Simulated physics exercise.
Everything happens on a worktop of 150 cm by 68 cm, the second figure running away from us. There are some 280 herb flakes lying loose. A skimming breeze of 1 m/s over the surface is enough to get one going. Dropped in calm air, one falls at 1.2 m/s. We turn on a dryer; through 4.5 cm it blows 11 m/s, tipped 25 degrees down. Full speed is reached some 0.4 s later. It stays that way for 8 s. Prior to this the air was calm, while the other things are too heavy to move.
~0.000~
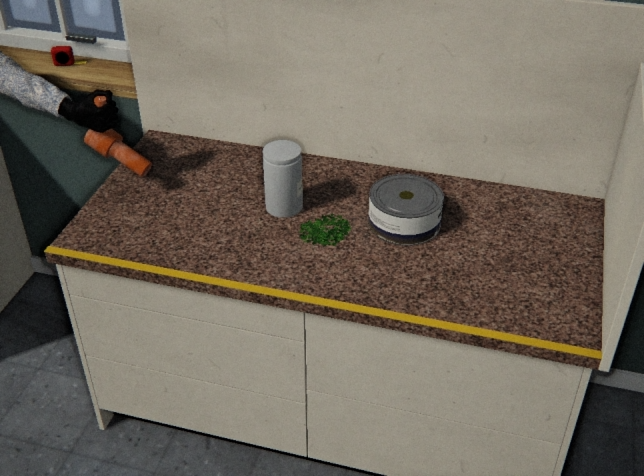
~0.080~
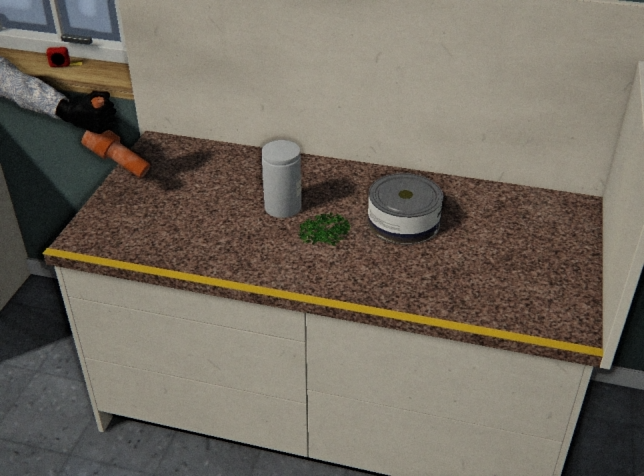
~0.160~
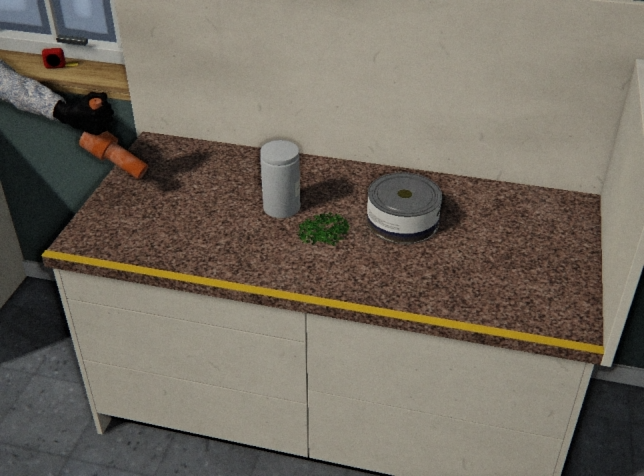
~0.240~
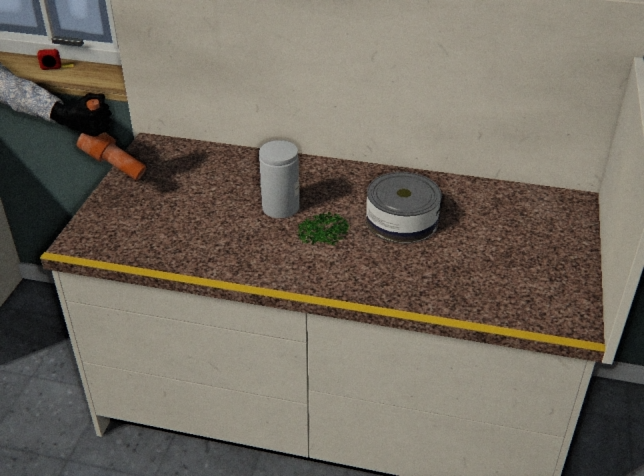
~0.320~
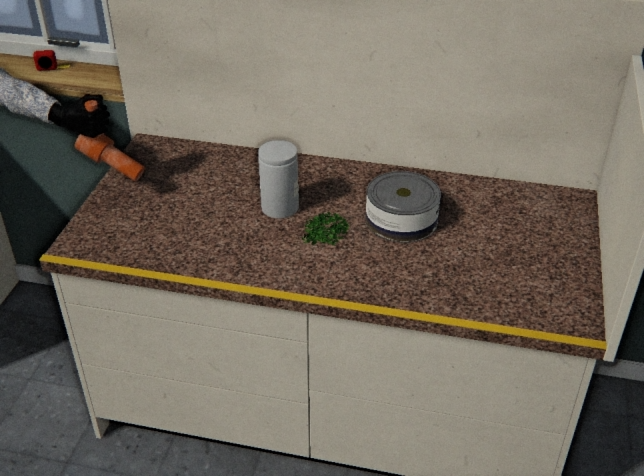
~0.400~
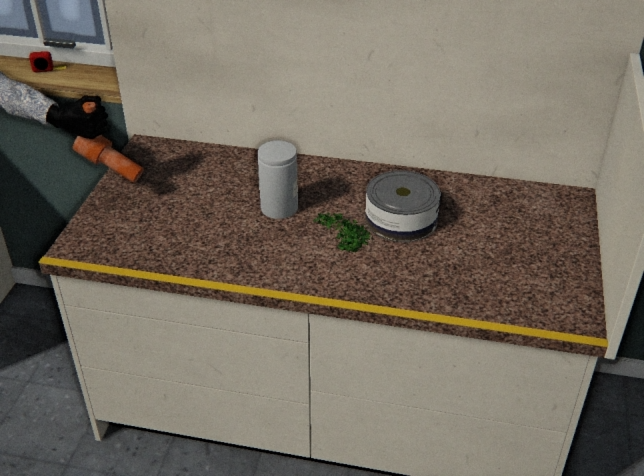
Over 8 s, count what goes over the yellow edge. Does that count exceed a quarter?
My money says the one-in-four line is respected at that edge.
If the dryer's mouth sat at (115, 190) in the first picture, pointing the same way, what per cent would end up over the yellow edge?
The share would be near 0 %.
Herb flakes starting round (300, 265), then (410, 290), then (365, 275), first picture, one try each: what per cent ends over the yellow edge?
Going through the three spots in order, you'd get 100 percent, 90 percent and 100 percent.
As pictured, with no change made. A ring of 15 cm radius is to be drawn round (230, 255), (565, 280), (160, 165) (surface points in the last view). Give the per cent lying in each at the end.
Roughly 0 %, 25 % and 0 %, in that order.
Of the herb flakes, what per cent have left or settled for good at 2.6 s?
Estimated share: Near 40 %.
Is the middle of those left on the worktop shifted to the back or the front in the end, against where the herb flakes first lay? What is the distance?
Toward the rear, roughly 30 cm.
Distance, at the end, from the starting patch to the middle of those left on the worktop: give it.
80 cm.
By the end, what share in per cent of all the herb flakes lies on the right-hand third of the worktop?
Roughly 70 in a hundred.
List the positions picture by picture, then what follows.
In the first picture, the middle of the herb flakes is near (324, 230), none has stirred yet and the mouth of the dryer is at (147, 170).
In the second picture, the middle of the herb flakes is near (323, 228), none has stirred yet and the yellow edge is centred on (303, 302).
In the third picture, the middle of the herb flakes is near (323, 228), none has stirred yet, the top of a jar is at (280, 150) and the top of a large tin is at (405, 193).
In the fourth picture, the middle of the herb flakes is near (322, 228) and none has stirred yet.
In the fifth picture, the middle of the herb flakes is near (324, 228), the farthest in sight from the dryer is at (347, 226) and about 5 % have left their places.
In the sixth picture, the middle of the herb flakes is near (349, 231), the farthest in sight from the dryer is at (372, 239) and about 75 % have left their places.
After 1.6 s, 82 % are on the move or not yet settled, 0 % are over the yellow edge; the middle of those still in play is near (538, 251).
After 2.6 s, 63 % are on the move or not yet settled, 2 % are over the yellow edge; the middle of those still in play is near (591, 220).
After 4.4 s, 48 % are on the move or not yet settled, 6 % are over the yellow edge; the middle of those still in play is near (588, 214).
After 8.0 s, at the end, 8 % are over the yellow edge; the middle of those still in play is near (595, 202).
